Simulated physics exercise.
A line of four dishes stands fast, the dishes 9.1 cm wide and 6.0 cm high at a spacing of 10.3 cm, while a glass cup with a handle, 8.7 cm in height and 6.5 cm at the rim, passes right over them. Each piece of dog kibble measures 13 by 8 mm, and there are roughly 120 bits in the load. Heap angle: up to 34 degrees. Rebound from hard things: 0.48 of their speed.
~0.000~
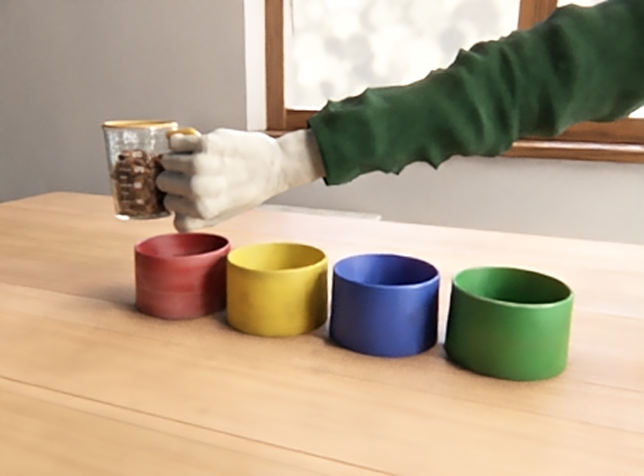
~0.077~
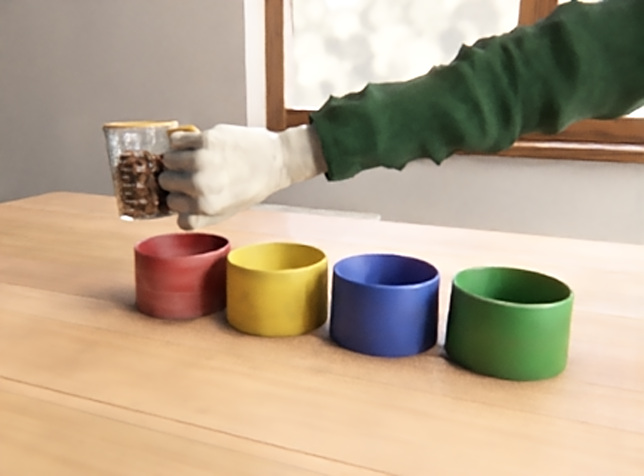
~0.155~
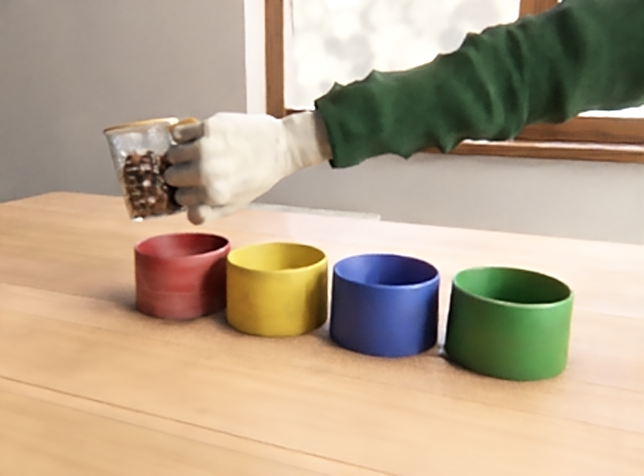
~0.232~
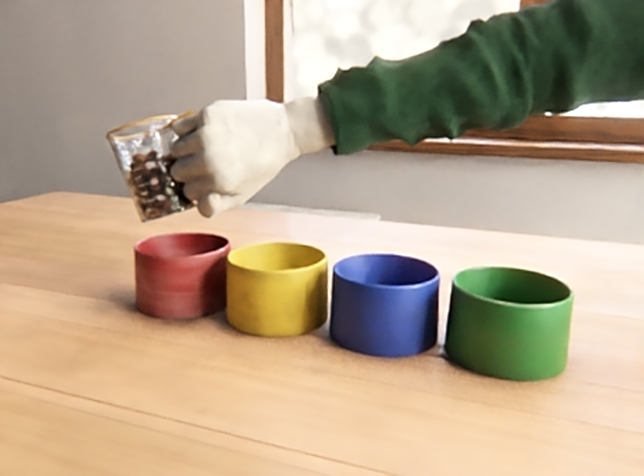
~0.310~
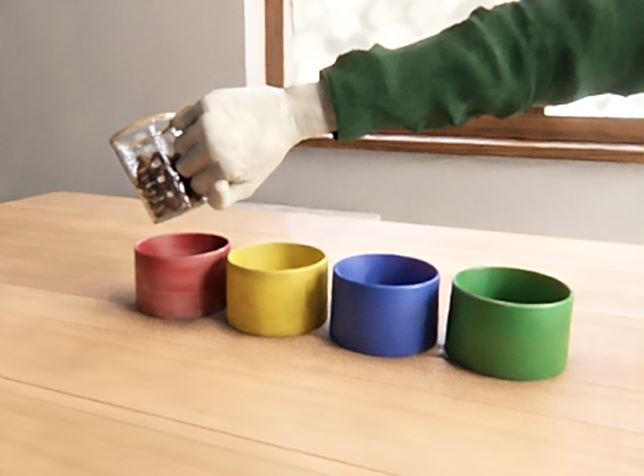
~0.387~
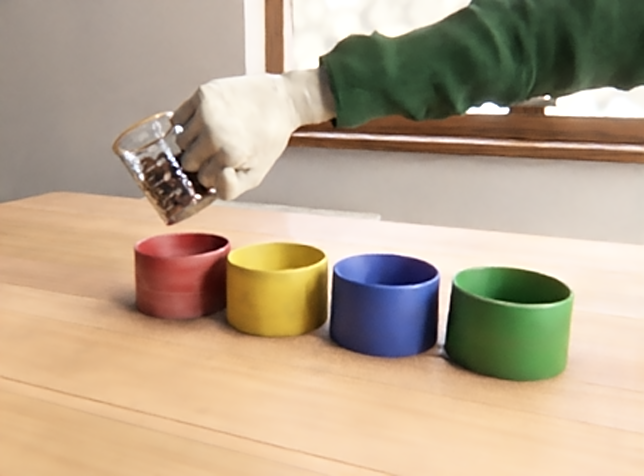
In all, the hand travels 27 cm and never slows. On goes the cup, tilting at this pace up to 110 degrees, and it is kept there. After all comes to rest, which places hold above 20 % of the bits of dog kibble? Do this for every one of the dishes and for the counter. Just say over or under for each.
One by one: Red: In excess of a fifth; blue: Not in excess of a fifth; green: Not in excess of a fifth; yellow: In excess of a fifth; counter: Not in excess of a fifth.
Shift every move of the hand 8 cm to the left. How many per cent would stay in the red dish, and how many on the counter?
In that case the red dish gets 40 and the counter 50.
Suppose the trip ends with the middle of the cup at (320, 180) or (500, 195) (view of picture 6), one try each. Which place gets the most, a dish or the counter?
On the first run most goes to red, and on the second to red.
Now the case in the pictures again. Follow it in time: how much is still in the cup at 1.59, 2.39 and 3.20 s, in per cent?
In turn: 40 %, 15 %, 5 %.
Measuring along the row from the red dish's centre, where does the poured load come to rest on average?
Some 4 cm in the +x direction.
After 1.59 s, tilt 110 degrees; cup holds 40 %, red 50 %, yellow 5 %.
After 2.39 s, tilt 110 degrees; cup holds 15 %, red 50 %, yellow 30 %.
After 3.20 s, tilt 110 degrees; cup holds 5 %, red 50 %, yellow 35 %.
In the end, at 3.5 s, red 50 %, blue 0 %, green 0 %, yellow 35 %, counter 10 %, cup 5 %.
